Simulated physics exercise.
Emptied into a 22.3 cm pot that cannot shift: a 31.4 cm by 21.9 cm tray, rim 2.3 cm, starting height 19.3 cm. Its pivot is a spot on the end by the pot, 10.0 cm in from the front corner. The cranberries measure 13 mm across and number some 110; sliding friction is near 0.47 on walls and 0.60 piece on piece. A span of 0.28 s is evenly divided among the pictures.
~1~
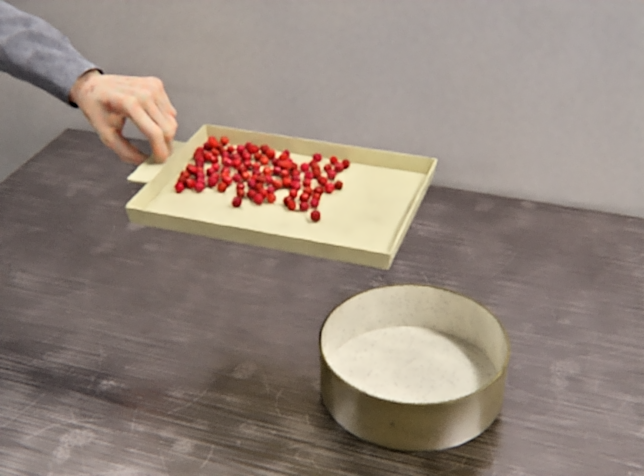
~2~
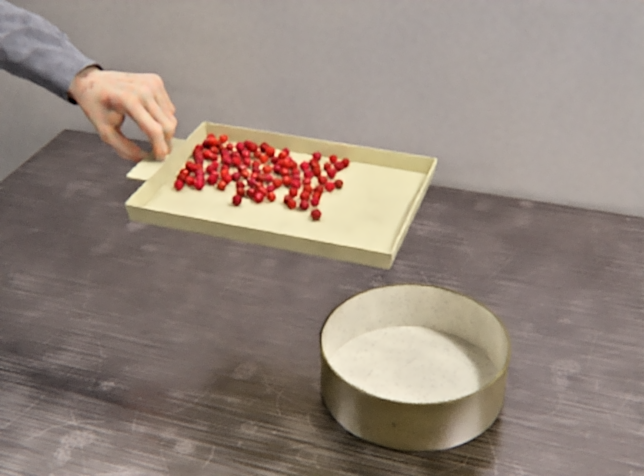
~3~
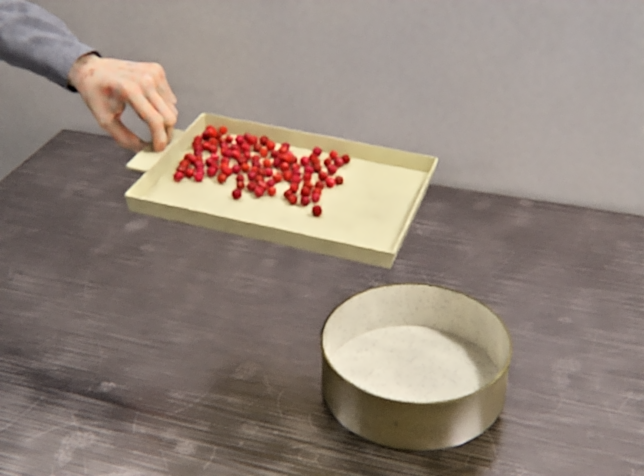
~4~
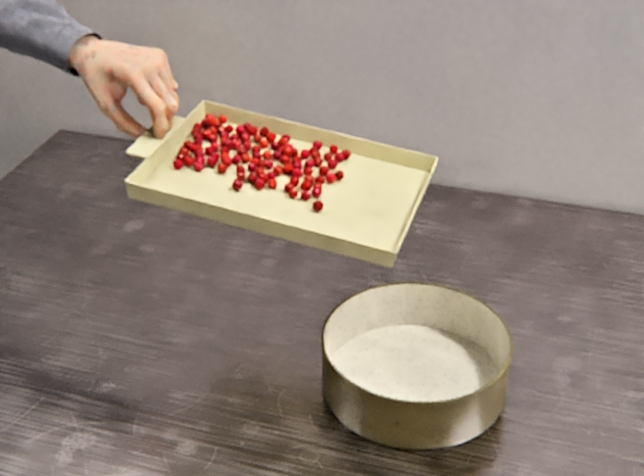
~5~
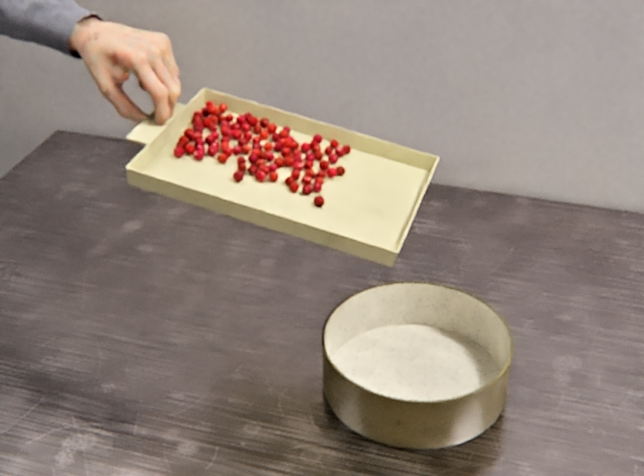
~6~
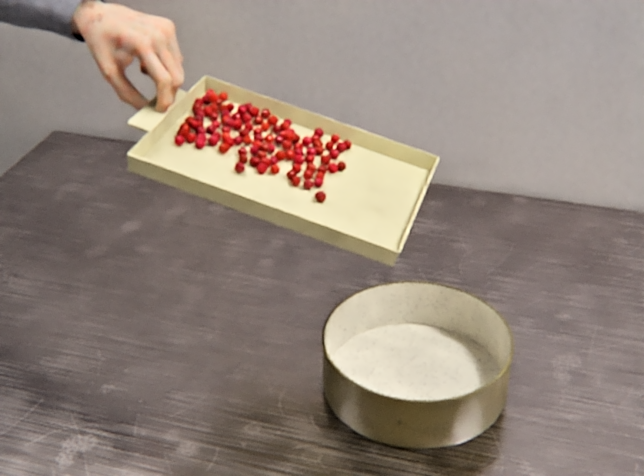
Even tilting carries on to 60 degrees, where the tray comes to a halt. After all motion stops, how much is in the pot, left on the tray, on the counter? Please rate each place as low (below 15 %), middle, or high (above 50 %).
Pot: Low, left on the tray: High, counter: Low.
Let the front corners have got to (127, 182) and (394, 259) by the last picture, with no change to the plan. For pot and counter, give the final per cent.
Pot 10; counter 0.
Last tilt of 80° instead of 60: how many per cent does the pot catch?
Then about 5 per cent.
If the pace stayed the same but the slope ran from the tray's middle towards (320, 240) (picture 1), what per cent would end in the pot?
My guess is roughly 15 percent.
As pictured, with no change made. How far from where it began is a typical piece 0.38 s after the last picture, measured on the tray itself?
I'd say close to 10 centimetres.
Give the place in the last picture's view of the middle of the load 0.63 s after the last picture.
The middle of the load should be near (409, 177) then.
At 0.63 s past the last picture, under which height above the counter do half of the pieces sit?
Around 22 cm up.
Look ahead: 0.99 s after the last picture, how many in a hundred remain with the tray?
It's roughly 90 percent.
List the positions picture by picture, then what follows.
Tray tilt 0 degrees, front corners at (129, 206) and (388, 252); middle of the pieces at (257, 173); pot at (414, 339), in the first frame.
Tray tilt 1 degrees, front corners at (129, 203) and (390, 251); middle of the pieces at (256, 172), in the second frame.
Tray tilt 3 degrees, front corners at (129, 194) and (392, 251), lowest corner right back; middle of the pieces at (256, 165), in the third frame.
Tray tilt 7 degrees, front corners at (129, 180) and (394, 250), lowest corner right back; middle of the pieces at (257, 156), in the fourth frame.
Tray tilt 10 degrees, front corners at (130, 167) and (396, 250), lowest corner right back; middle of the pieces at (257, 148), in the fifth frame.
Tray tilt 13 degrees, front corners at (131, 153) and (397, 249), lowest corner right back; middle of the pieces at (258, 139); pot at (417, 336), in the sixth frame.
Then, 0.38 s after the last picture, tilt 36 degrees; the tray holds 100 %, the pot 0 %.
Then, 0.63 s after the last picture, tilt 51 degrees; the tray holds 100 %, the pot 0 %.
Then, 0.99 s after the last picture, tilt 60 degrees; the tray holds 90 %, the pot 5 %.
In the end, pot 5 %, tray 90 %, counter 5 %.
